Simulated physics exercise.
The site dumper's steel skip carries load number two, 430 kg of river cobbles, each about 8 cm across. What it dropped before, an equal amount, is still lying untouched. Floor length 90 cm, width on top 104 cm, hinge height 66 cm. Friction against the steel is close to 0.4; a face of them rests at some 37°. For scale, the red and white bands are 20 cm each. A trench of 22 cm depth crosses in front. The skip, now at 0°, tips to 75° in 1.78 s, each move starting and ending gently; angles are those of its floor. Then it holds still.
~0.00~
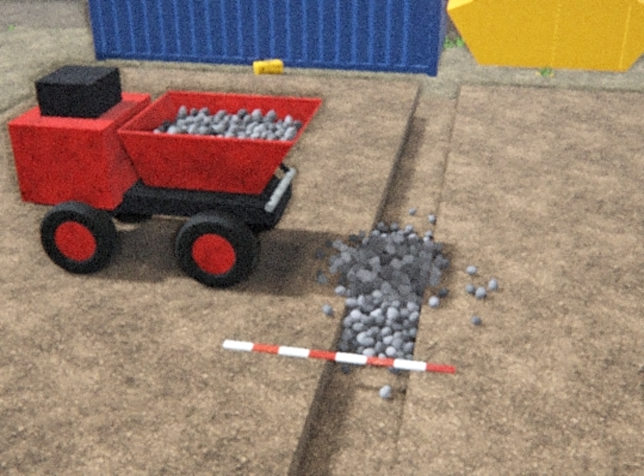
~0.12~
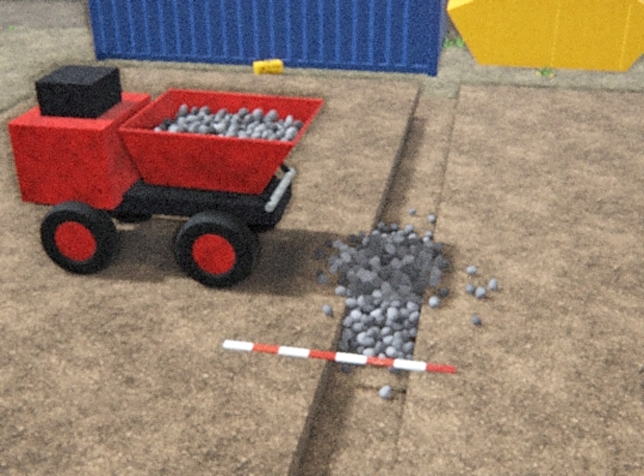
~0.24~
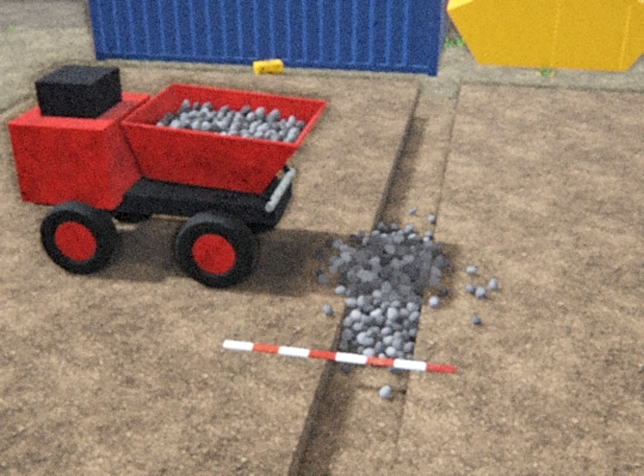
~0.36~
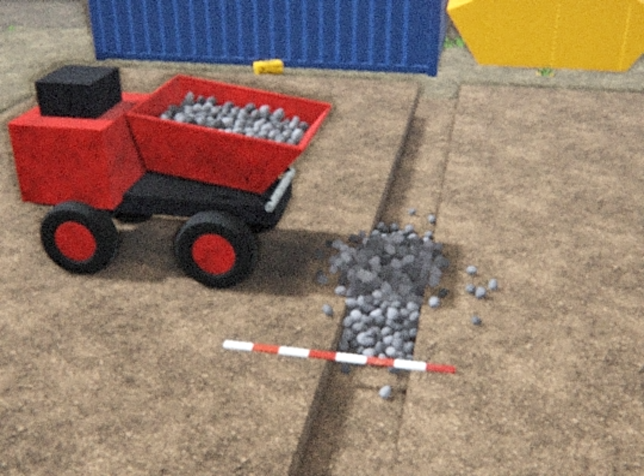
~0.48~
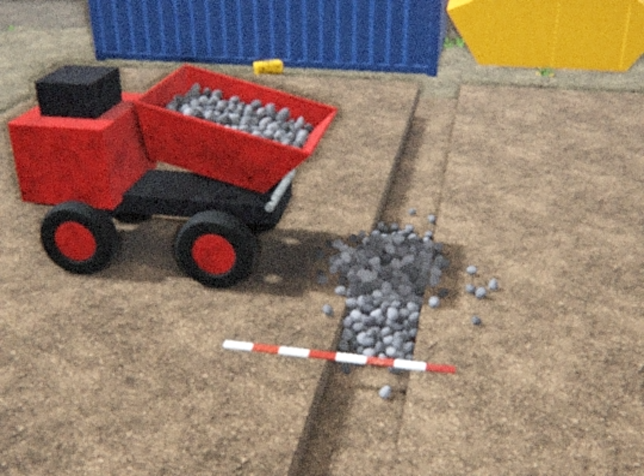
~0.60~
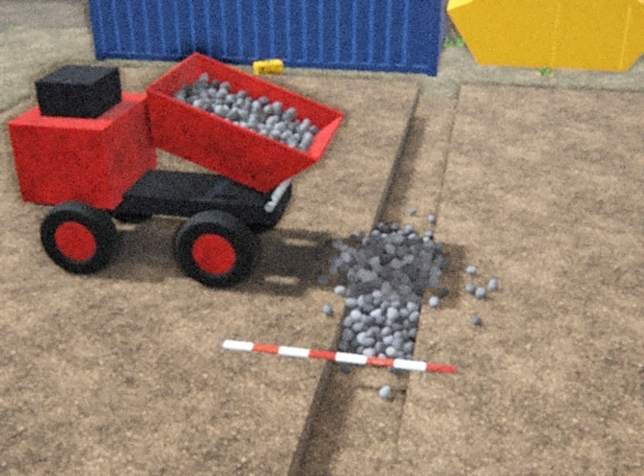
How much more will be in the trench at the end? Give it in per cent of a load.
Some 58 per cent is added.
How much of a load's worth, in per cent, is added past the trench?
Some 35 per cent of a load.
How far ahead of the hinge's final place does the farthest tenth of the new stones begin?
About 160 cm.
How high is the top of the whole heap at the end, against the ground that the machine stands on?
About 36 cm above it.
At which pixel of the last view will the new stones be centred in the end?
Around (414, 268).
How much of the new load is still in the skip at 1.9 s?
It holds some 60 per cent.
After 1.3 s the floor is at 64°; in per cent of one load, 100 in the skip, 5 short of the trench, 93 in the trench, 2 past the trench; the foremost stones are at (465, 289).
After 1.9 s the floor is at 75°; in per cent of one load, 59 in the skip, 5 short of the trench, 130 in the trench, 6 past the trench; the foremost stones are at (469, 284).
After 2.2 s the floor is at 75°; in per cent of one load, 28 in the skip, 5 short of the trench, 140 in the trench, 27 past the trench; the foremost stones are at (520, 262).
After 4.8 s the floor is at 75°; in per cent of one load, 0 in the skip, 9 short of the trench, 151 in the trench, 40 past the trench; the foremost stones are at (636, 269). Net gain in the trench, 58.
